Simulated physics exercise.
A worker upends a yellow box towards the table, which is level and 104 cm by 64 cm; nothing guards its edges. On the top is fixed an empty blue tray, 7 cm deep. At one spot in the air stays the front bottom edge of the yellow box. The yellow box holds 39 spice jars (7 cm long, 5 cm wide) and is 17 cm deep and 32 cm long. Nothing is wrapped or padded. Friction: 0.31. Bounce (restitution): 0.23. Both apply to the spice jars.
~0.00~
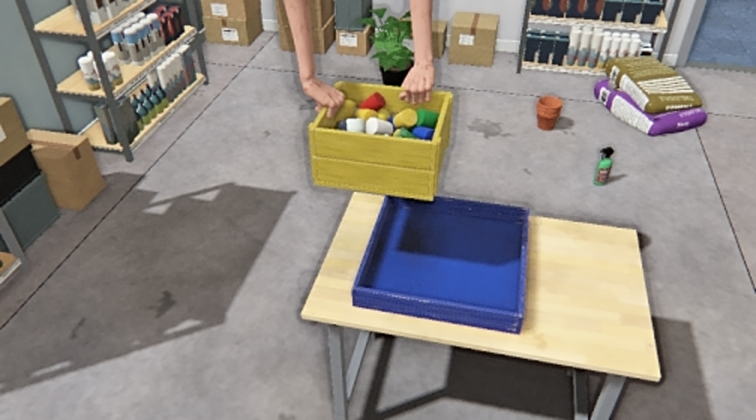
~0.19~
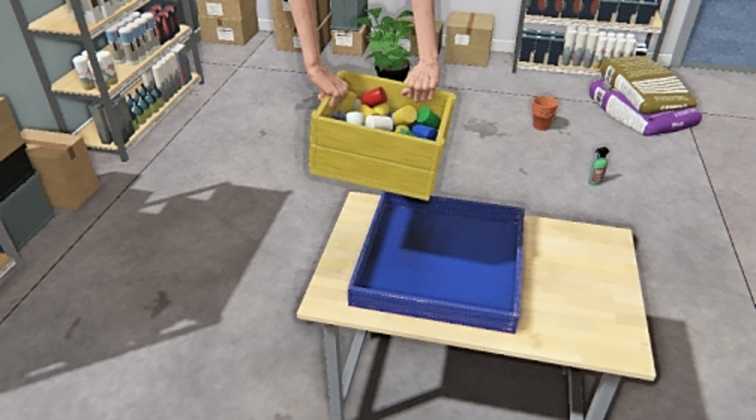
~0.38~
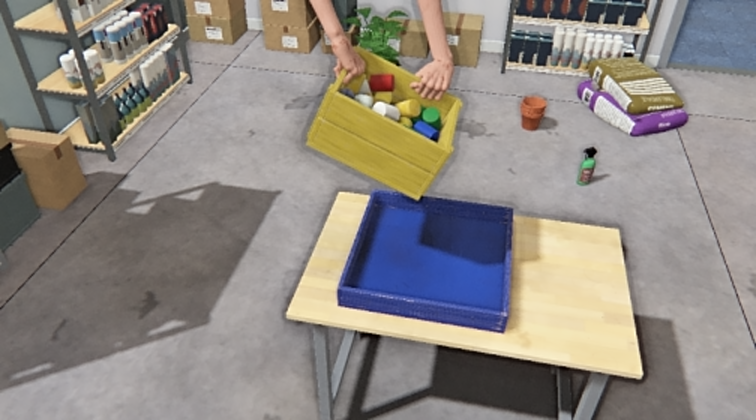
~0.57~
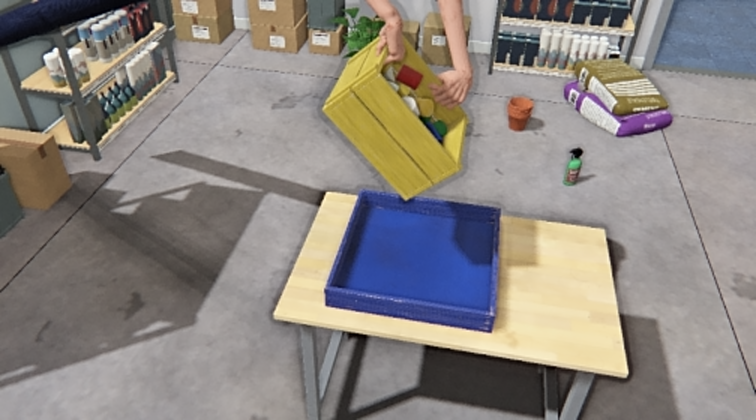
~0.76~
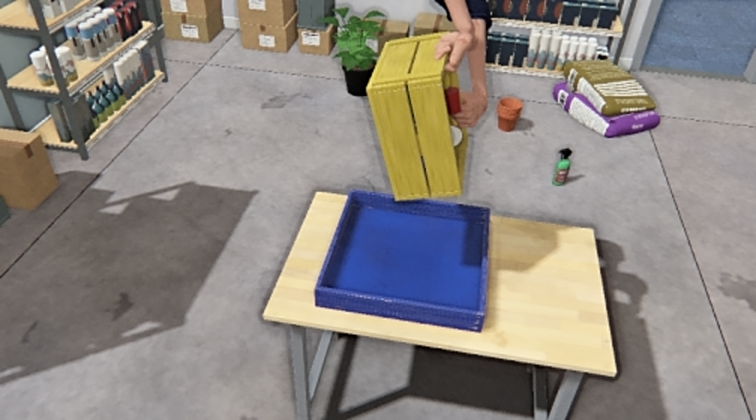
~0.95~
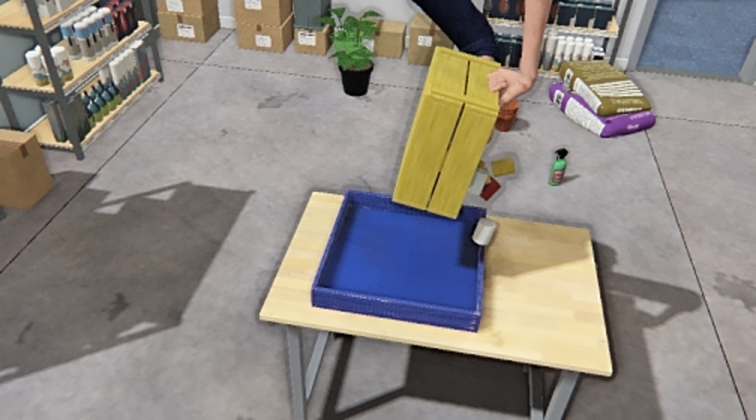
The clip shows a worker's hands holding a yellow box of small colourful containers above a table with a blue tray, steadily tilting it to the right until it is upended and a few containers tumble out.
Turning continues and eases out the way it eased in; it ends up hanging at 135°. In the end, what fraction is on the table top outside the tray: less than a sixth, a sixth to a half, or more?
The table top outside the tray gets one-sixth to one-half of the load.
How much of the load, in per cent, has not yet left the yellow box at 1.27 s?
I'd say close to 20 per cent of it is still inside.
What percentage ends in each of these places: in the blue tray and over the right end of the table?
Roughly 30 and 30 per cent.
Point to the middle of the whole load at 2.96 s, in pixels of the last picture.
Somewhere around (560, 273) in pixels.
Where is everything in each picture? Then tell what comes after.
In the first frame (places track the rim corner closest to us here; the camera pans a little), yellow box (432, 142); blue tray (519, 315); tipped 0°; all still inside.
The second frame shows yellow box (436, 143); tipped 7°.
The third frame shows yellow box (446, 149); tipped 24°.
The fourth frame shows yellow box (457, 165); tipped 48°.
The fifth frame shows yellow box (461, 190); tipped 75°.
The sixth frame shows yellow box (457, 214); blue tray (477, 313); tipped 100°; 5 out, the lowest jar at (484, 231).
After 1.27 s, tilt 131°; 7 still in the yellow box, 3 in the blue tray, 14 on the table top outside the tray and 15 in the air.
After 1.67 s, tilt 135°; 12 in the blue tray, 23 on the table top outside the tray, 3 over the right end of the table and 1 over the table's other edges.
After 2.24 s, tilt 135°; 12 in the blue tray, 14 on the table top outside the tray, 11 over the right end of the table and 2 over the table's other edges.
Final count (at 2.96 s), 12 in the blue tray, 14 on the table top outside the tray, 11 over the right end of the table and 2 over the table's other edges. Asked share, 14 of 39, 36 per cent.
